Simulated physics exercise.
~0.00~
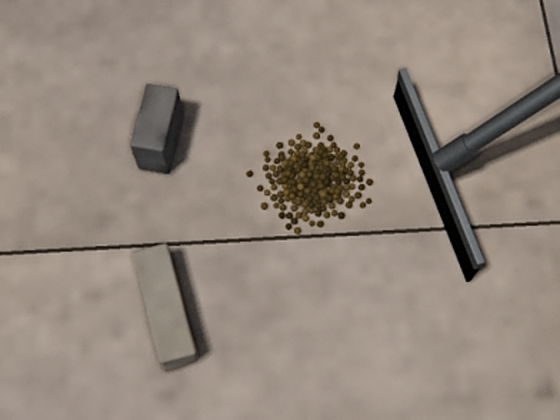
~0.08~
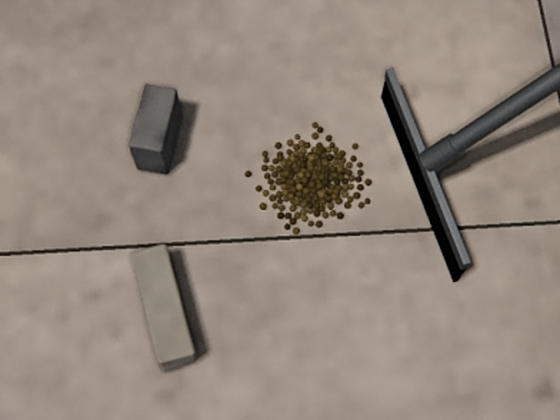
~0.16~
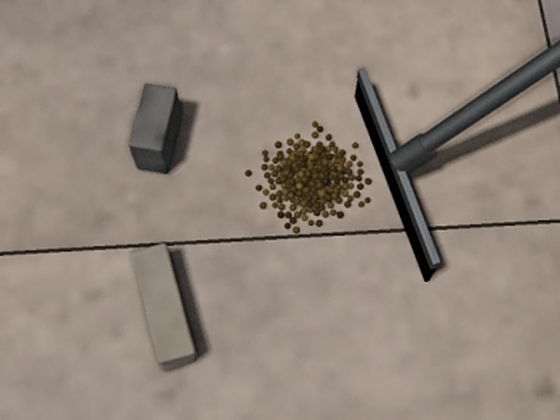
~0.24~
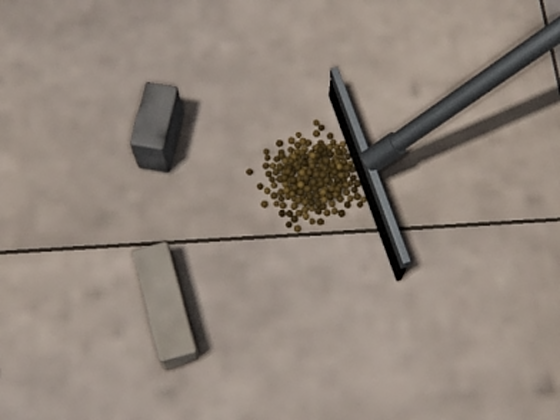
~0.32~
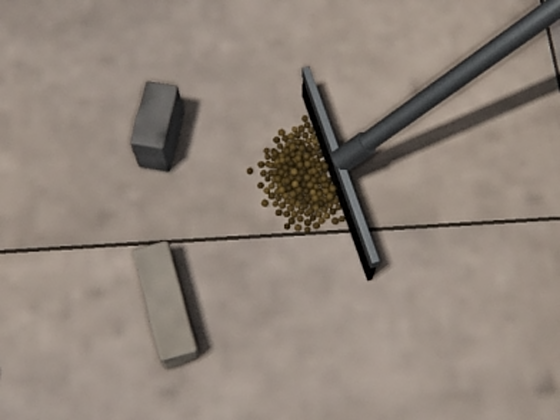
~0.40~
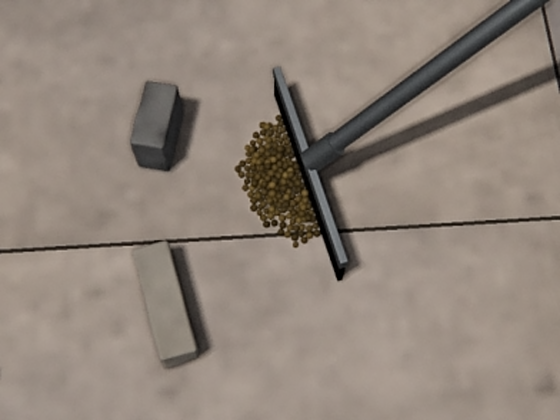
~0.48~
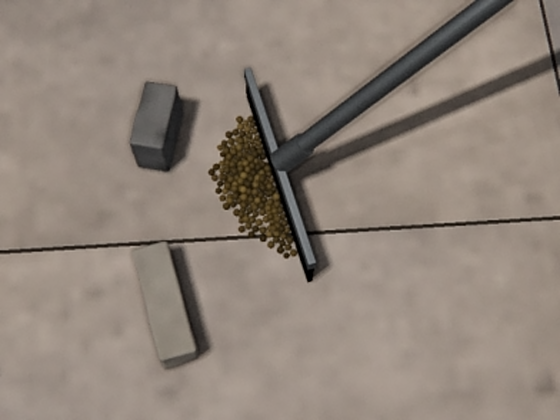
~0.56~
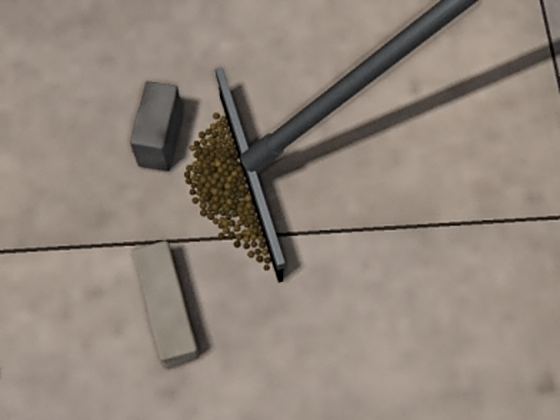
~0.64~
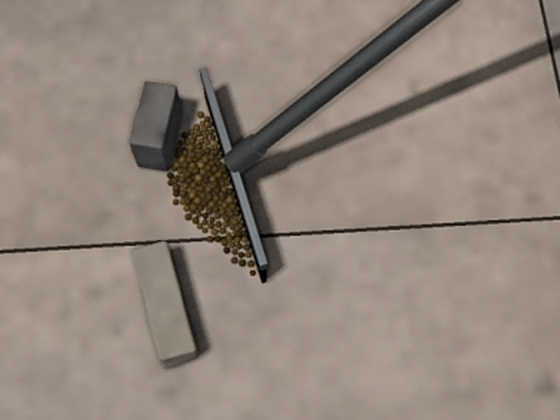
A squeegee slides left and pushes a pile of lentils up close to two fixed blocks.
